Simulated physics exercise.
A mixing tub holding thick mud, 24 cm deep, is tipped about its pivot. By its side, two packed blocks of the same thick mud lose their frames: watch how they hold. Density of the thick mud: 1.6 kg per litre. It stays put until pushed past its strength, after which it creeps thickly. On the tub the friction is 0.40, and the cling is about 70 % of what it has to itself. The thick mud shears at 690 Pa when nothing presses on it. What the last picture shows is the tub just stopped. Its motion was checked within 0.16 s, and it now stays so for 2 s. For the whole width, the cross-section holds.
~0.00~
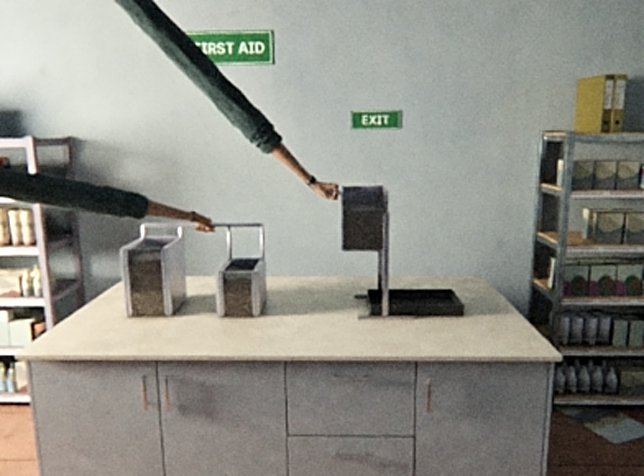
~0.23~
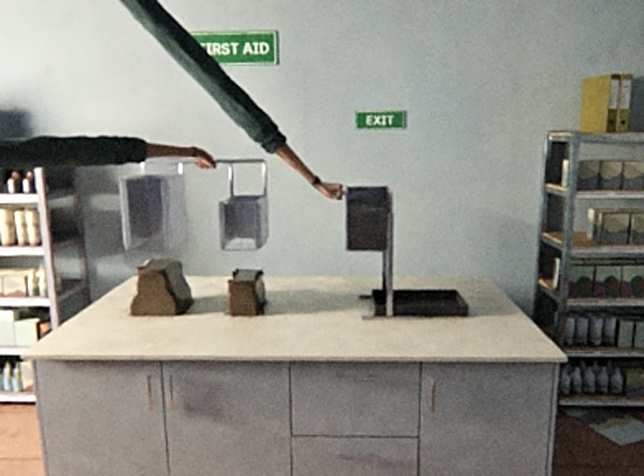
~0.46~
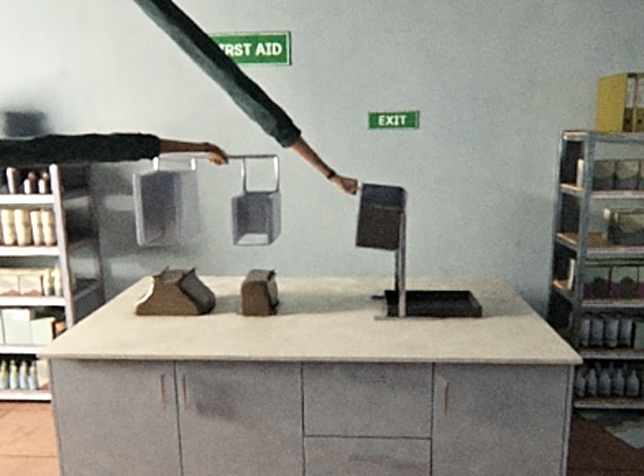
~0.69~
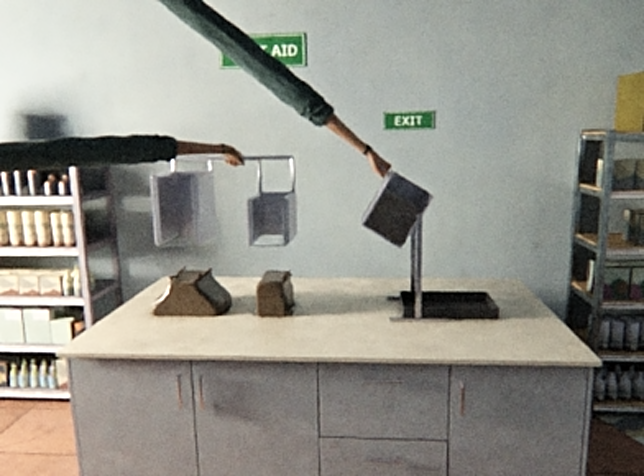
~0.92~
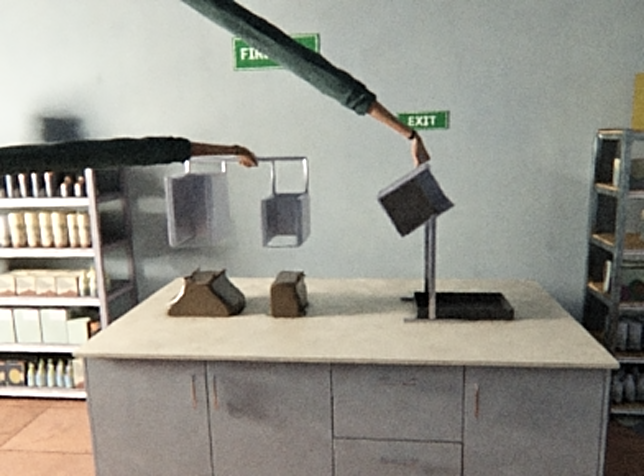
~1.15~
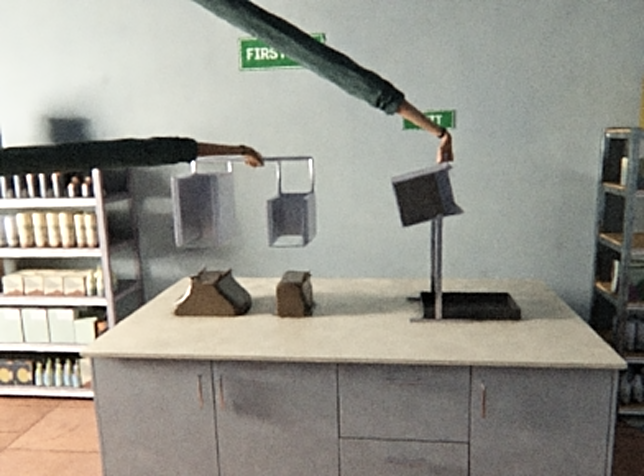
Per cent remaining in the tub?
Roughly 100 %.
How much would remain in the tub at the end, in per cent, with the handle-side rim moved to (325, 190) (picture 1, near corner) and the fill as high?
The tub would end up holding some 100 % of it.
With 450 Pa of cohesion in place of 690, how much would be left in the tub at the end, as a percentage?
Roughly 100 per cent.
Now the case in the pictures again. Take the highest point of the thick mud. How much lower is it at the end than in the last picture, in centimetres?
Roughly 0 cm.
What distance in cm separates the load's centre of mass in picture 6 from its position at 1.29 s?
Around 0 centimetres.
After 1.29 s, the tub is at 76 degrees and holds 100 %.
After 1.46 s, the tub is at 76 degrees and holds 100 %.
After 1.63 s, the tub is at 76 degrees and holds 100 %.
After 1.80 s, the tub is at 76 degrees and holds 100 %.
After 3.15 s, the tub is at 76 degrees and holds 100 %.
